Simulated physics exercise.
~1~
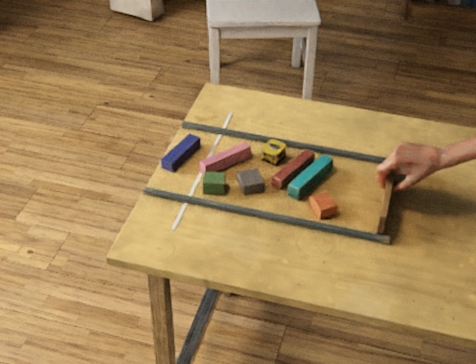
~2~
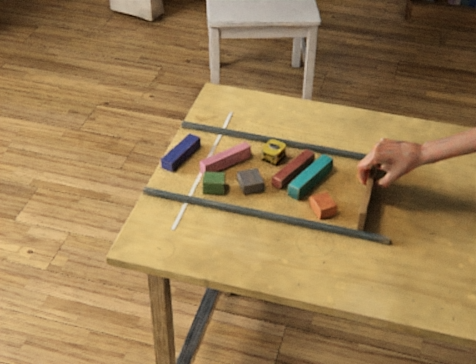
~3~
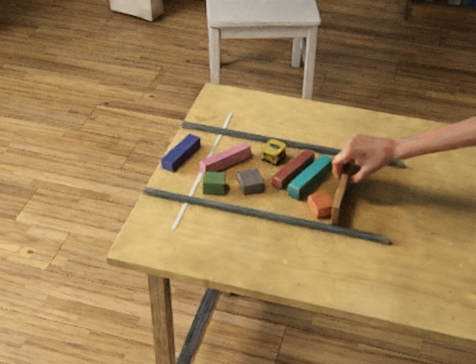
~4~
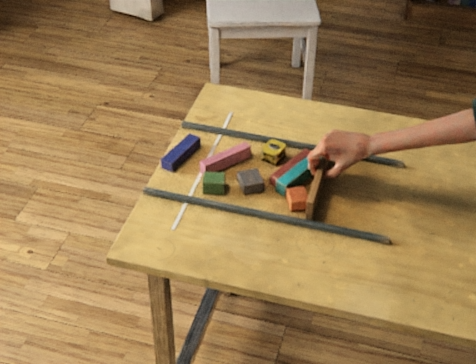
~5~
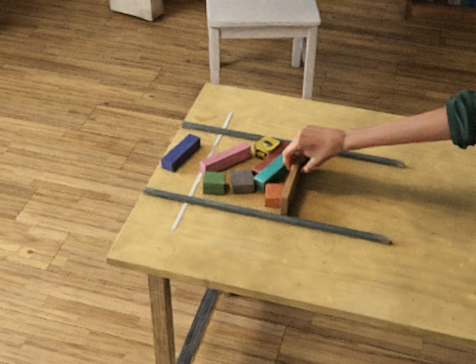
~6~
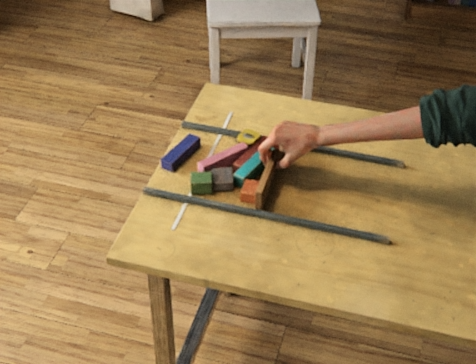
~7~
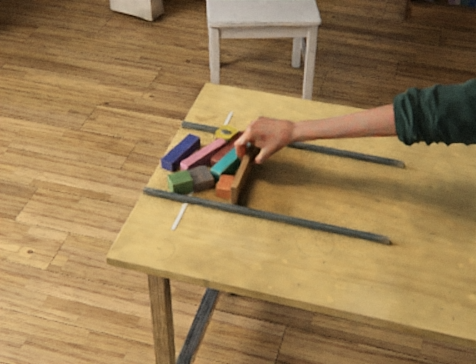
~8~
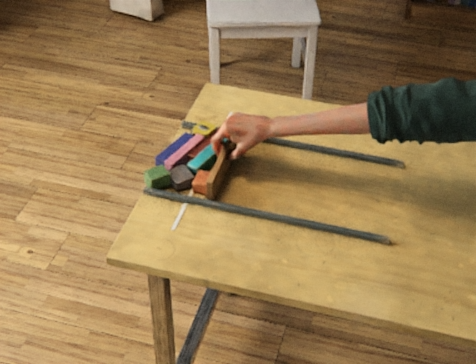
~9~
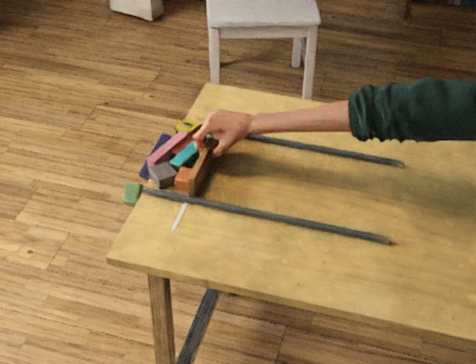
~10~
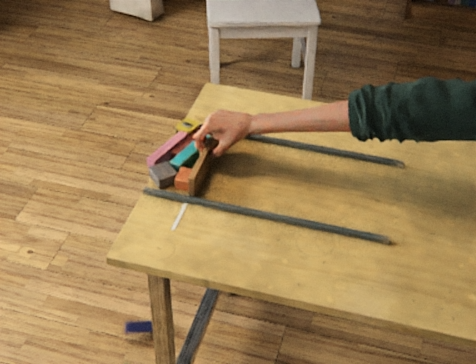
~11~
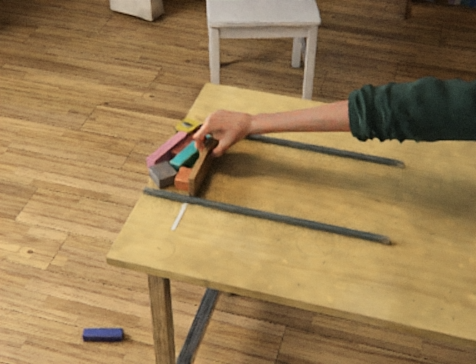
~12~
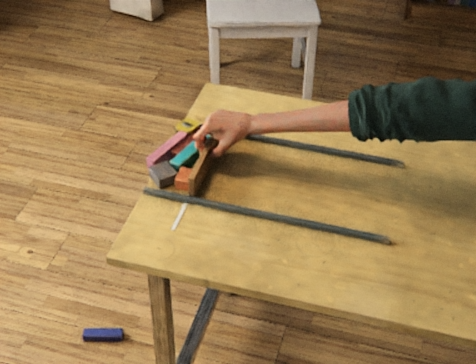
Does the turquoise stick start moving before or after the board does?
The turquoise stick starts moving after the board. The hand is already sliding the board left while the stick still lies in its place, and the stick only shifts later.
